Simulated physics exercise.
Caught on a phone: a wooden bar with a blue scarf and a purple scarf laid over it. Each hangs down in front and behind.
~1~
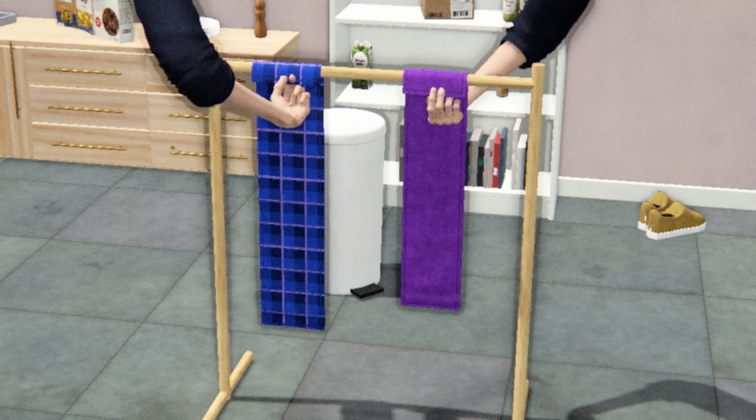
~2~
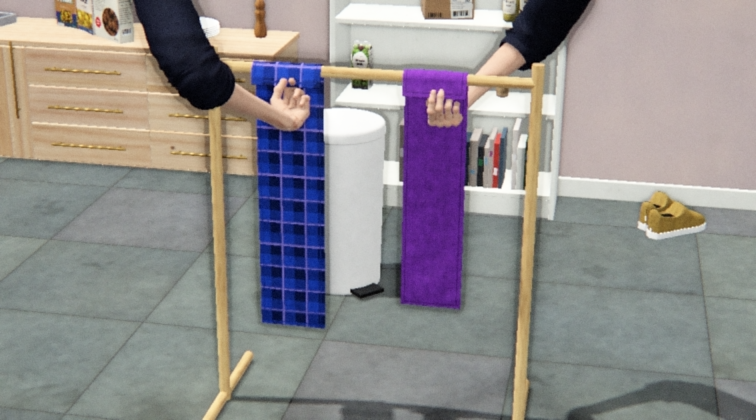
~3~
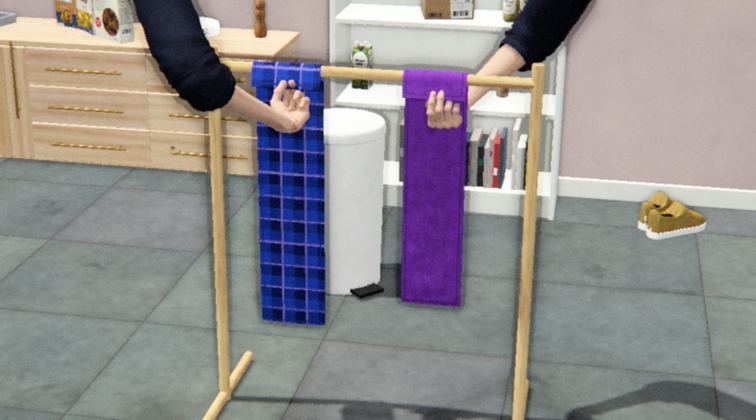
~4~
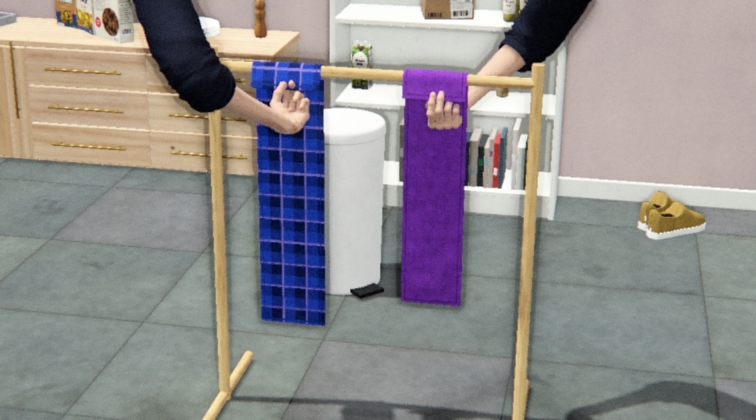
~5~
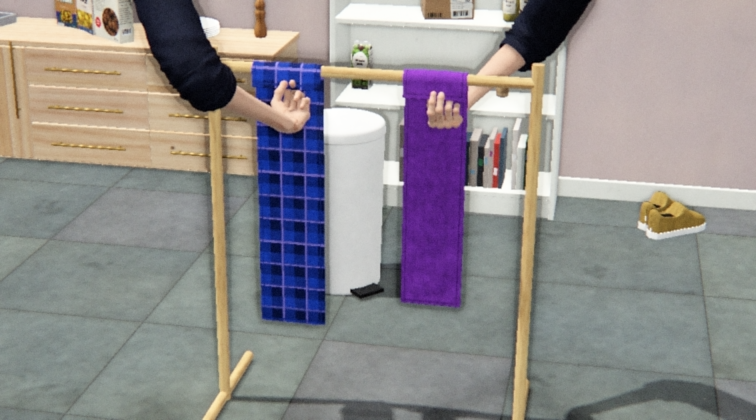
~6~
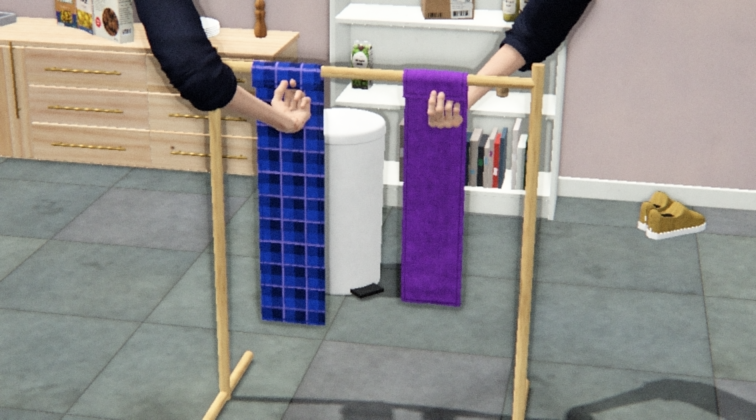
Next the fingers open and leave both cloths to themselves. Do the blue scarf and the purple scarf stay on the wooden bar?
In the end the blue scarf slides off. The purple scarf slips to the floor.
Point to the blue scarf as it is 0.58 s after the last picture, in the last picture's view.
Close to (295, 396).
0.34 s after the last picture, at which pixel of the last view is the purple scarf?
By then it is at (432, 270).
Then, 0.34 s later than the last view, blue scarf clear of the rail and dropping near (293, 270); purple scarf clear of the rail and dropping near (432, 270).
Then, 0.58 s later than the last view, blue scarf in a heap on the floor near (295, 396); purple scarf in a heap on the floor near (426, 411).
Finally, blue scarf in a heap on the floor near (294, 401); purple scarf in a heap on the floor. The blue scarf slips to the floor and the purple scarf is pulled off by its long side.
